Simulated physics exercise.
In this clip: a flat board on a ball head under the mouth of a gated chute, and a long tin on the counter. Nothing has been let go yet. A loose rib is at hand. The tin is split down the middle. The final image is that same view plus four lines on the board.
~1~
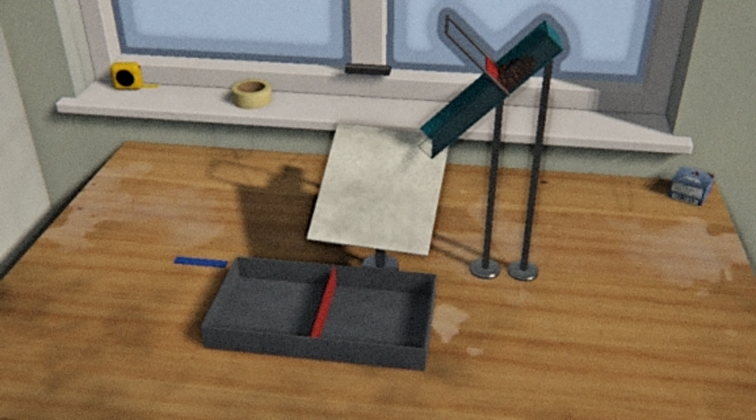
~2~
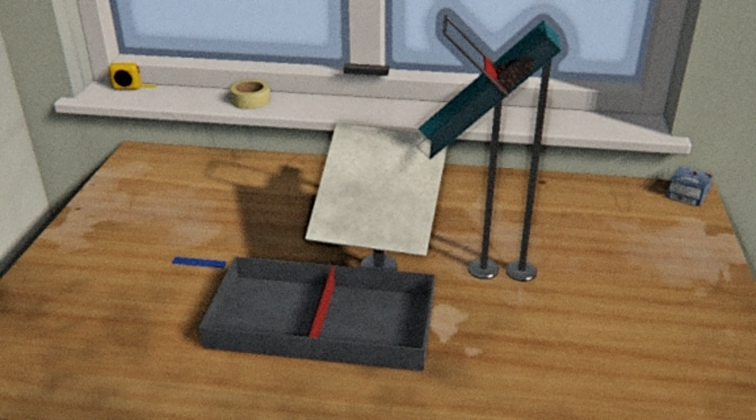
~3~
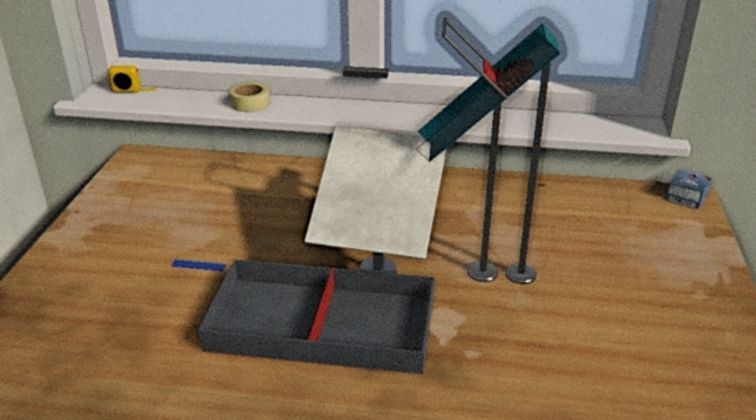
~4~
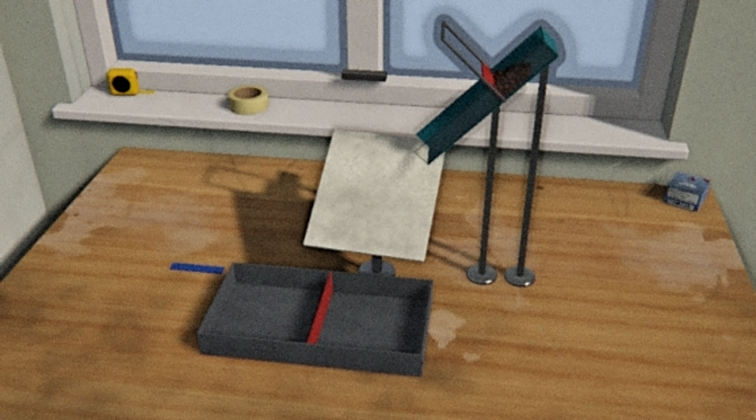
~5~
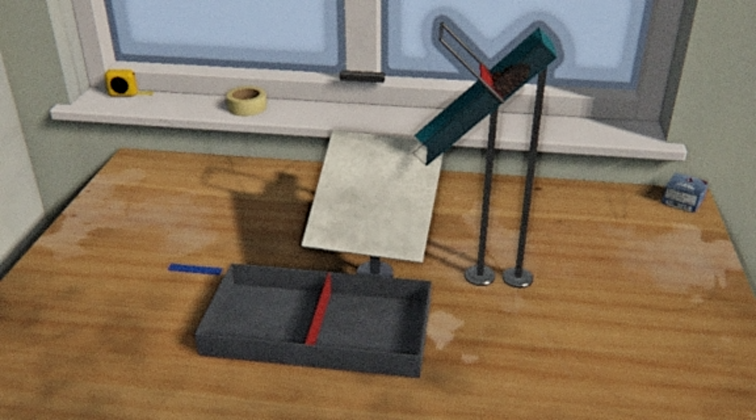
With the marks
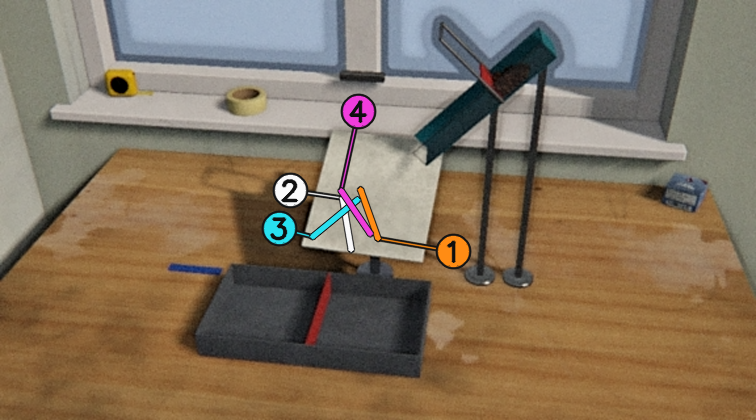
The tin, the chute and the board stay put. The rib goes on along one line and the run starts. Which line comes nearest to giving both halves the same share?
The answer is line 3.
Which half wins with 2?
The right half.
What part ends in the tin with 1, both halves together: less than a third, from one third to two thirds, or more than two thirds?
Line 1 gives more than two thirds.
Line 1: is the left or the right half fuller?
Right.
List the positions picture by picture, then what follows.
Load behind the gate at (516, 69), allspice berries; lip of the chute at (432, 150), sloping fairly steeply, in the first picture.
Middle of the board at (379, 186), tilted fairly steeply; middle of its low edge at (365, 247); of its high edge at (392, 129), in the second picture.
Front corners of the tin at (199, 330) and (423, 352); front end of its middle wall at (309, 341); gate still shut at (487, 70), in the third picture.
Middle of the load at (512, 75); lip at (429, 156), in the fourth picture.
Middle of the load at (510, 76); lip at (427, 157), in the fifth picture.
On the marked copy, line 1 from (360, 189) to (378, 238); line 2 from (342, 198) to (351, 249); line 3 from (357, 199) to (312, 236); line 4 from (341, 190) to (370, 233).
Choosing 1, of what is caught, a small part in the left half, nearly all in the right.
Choosing 2, of what is caught, a small part in the left half, nearly all in the right.
Choosing 3, of what is caught, about half in the left half, about half in the right.
Choosing 4, of what is caught, a stray few in the left half, nearly all in the right.
